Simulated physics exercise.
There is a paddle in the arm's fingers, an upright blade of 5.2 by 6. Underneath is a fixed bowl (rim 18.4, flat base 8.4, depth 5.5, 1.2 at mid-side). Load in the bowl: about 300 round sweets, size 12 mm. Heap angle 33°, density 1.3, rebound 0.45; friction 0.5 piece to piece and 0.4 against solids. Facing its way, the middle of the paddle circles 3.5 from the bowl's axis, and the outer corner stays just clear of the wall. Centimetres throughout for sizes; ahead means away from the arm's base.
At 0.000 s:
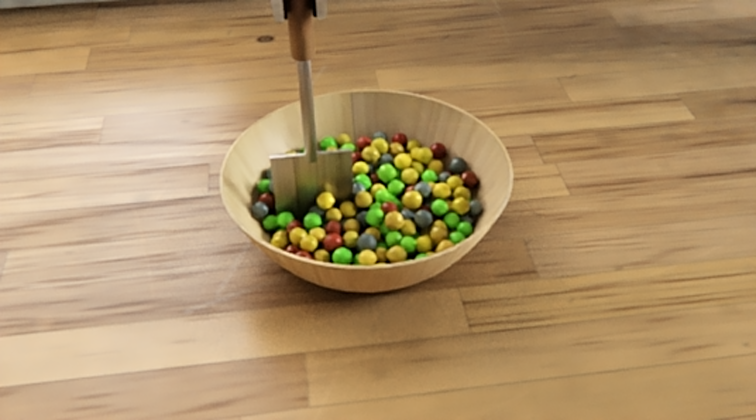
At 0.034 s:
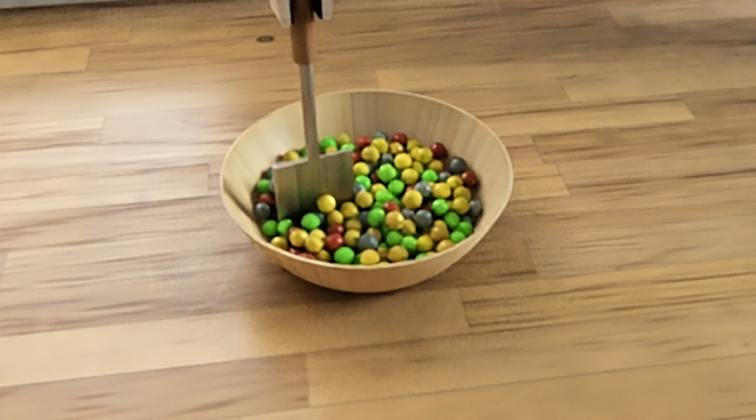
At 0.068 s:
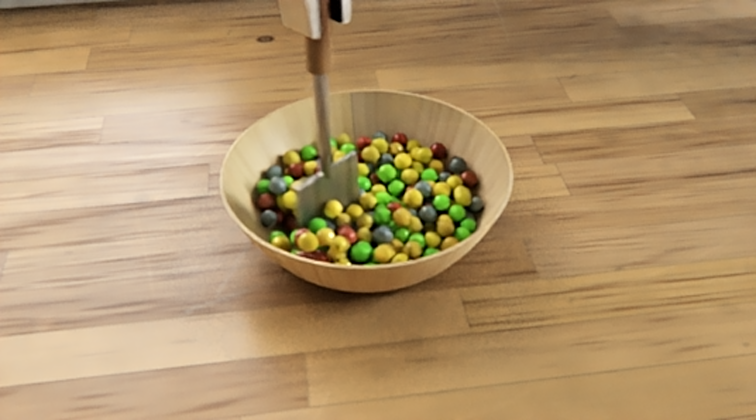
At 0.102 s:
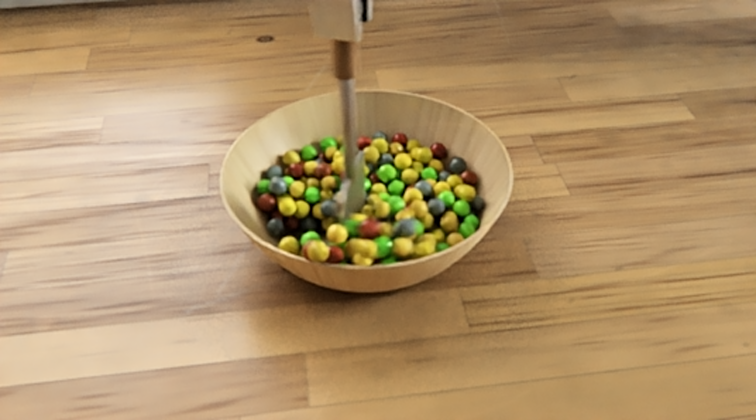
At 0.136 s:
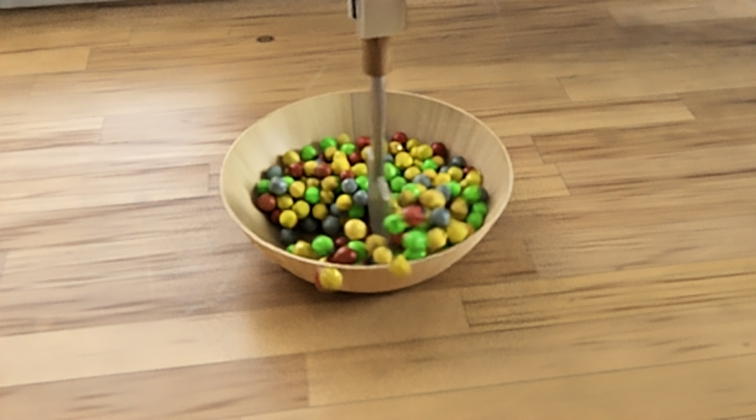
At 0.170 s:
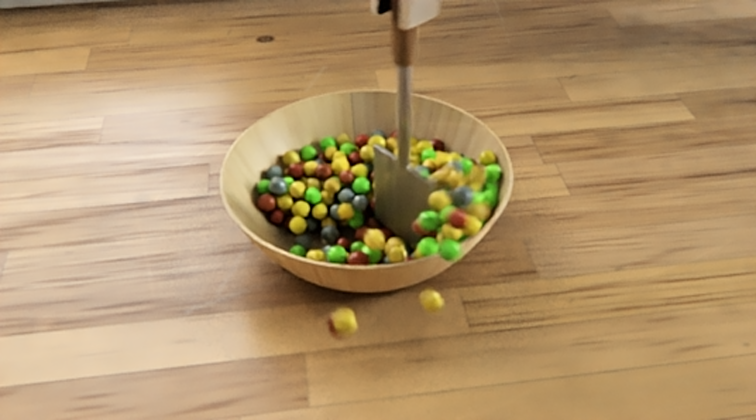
A pale wooden bowl full of small round sweets in yellow, green, red and grey sits on a brown plank floor or tabletop, seen from above at an angle by a still camera. A robot arm reaches in from the top, holding a flat metal paddle upright in the bowl's left side. The paddle sweeps along the near side to the right, turning and pushing sweets into a mound, while two yellowish ones go over the near rim.
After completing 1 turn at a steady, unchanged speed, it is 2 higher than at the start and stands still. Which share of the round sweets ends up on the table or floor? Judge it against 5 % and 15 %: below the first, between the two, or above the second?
Above 15 %.
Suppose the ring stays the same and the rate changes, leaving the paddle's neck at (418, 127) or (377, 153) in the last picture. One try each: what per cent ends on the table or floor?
First try: Around 30 %; second try: Around 15 %.
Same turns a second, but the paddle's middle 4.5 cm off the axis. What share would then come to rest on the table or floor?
It would be near 20 per cent.
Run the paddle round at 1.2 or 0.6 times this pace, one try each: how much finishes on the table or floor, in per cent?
Roughly 30 and 10 per cent.
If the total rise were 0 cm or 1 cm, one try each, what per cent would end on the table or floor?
30 and 25 %.
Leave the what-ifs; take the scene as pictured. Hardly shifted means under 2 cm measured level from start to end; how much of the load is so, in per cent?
Roughly 15 percent of the load.
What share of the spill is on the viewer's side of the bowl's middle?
30 %, approximately.
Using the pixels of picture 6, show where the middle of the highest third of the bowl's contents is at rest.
In the final view it lies around (331, 203).
After 0.28 s, 212° round, highest piece 9 above the table; 274 in the bowl, 7 on the table or floor, 16 in flight or on the tool.
After 0.38 s, 300° round, highest piece 9 above the table; 244 in the bowl, 28 on the table or floor, 25 in flight or on the tool.
After 0.63 s, 0° round, highest piece 5 above the table; 227 in the bowl, 69 on the table or floor, 1 in flight or on the tool.
After 1.33 s, 0° round, highest piece 5 above the table; 227 in the bowl, 70 on the table or floor.
At rest, 227 in the bowl, 70 on the table or floor. That is 24 % on the table or floor.
